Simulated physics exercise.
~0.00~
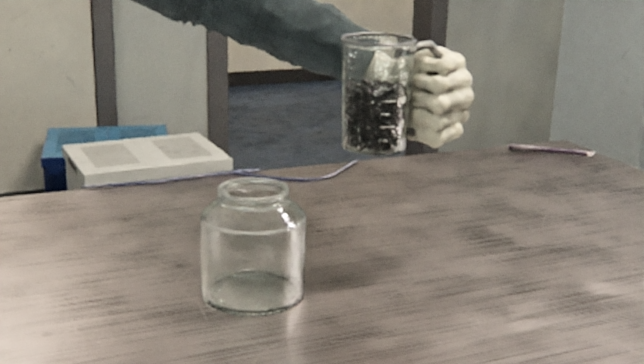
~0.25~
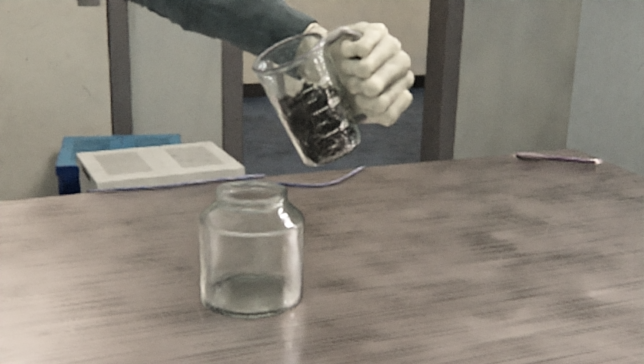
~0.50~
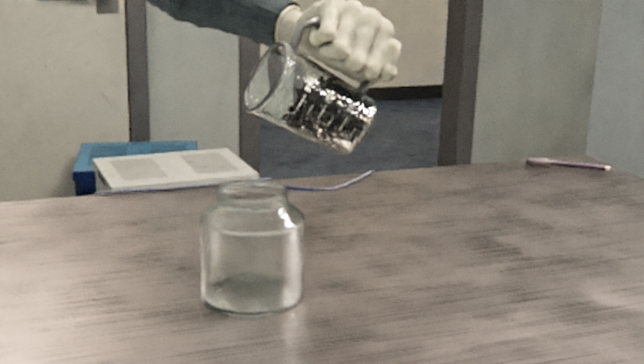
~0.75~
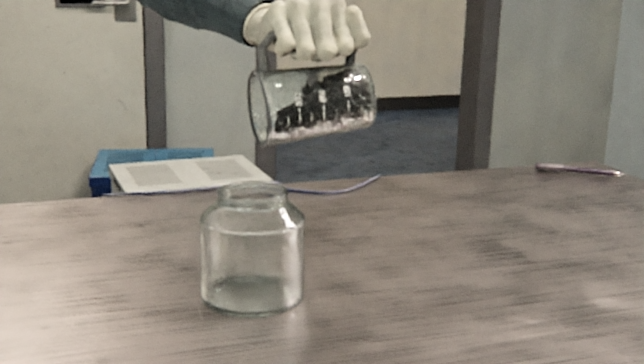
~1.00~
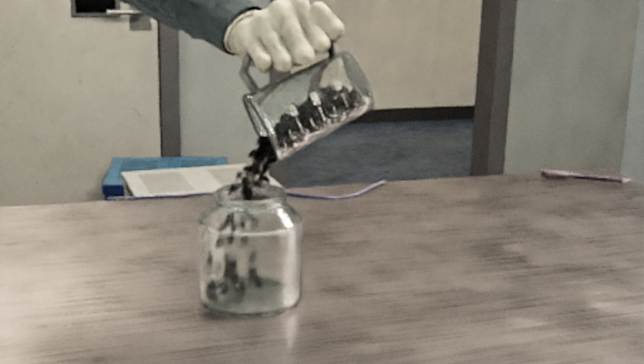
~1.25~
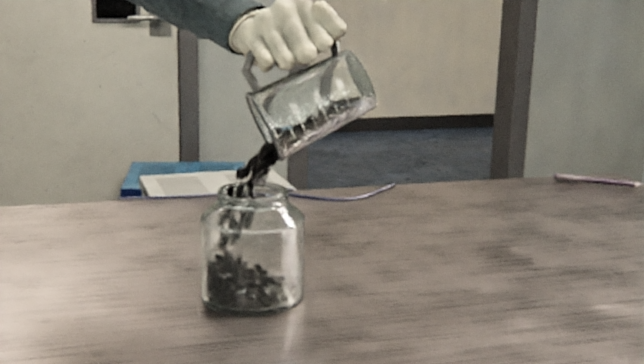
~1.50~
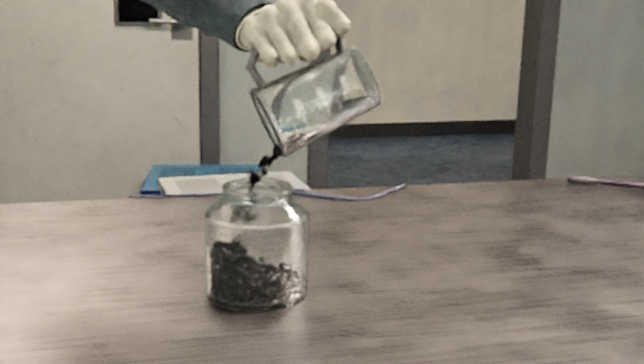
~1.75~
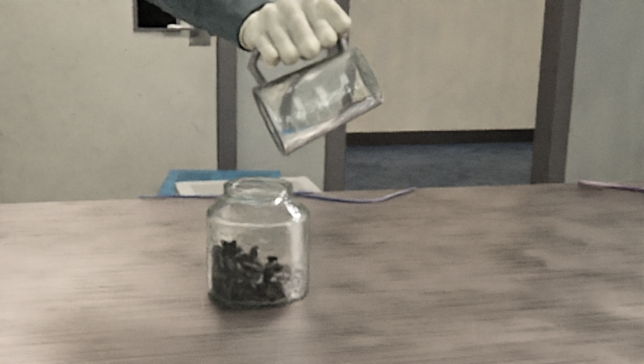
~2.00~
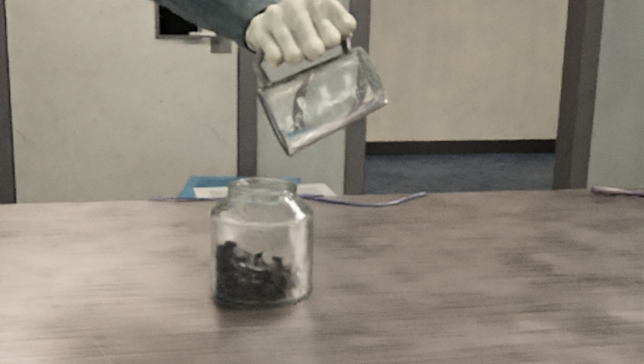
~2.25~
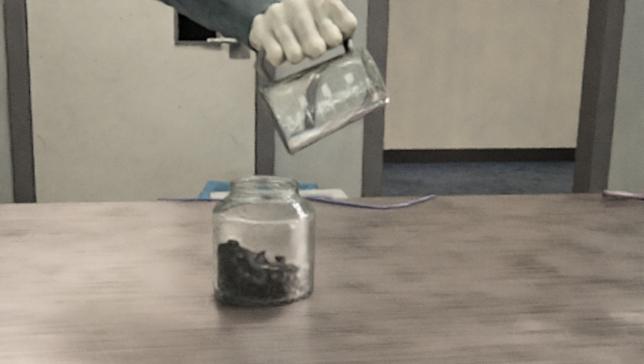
To begin with, a gloved hand holds a clear glass cup with a handle, filled with black beans, upright above and to the right of an open glass jar on a wooden table. The hand moves the cup left and tips it steadily until it lies on its side over the jar, the beans still inside. As it tilts further, the beans slide out in a dark stream and heap up in the jar. The stream thins and stops, while the view drifts slightly sideways. Finally, the emptied cup stays tilted above the jar, which holds the beans, with none spilt on the table.
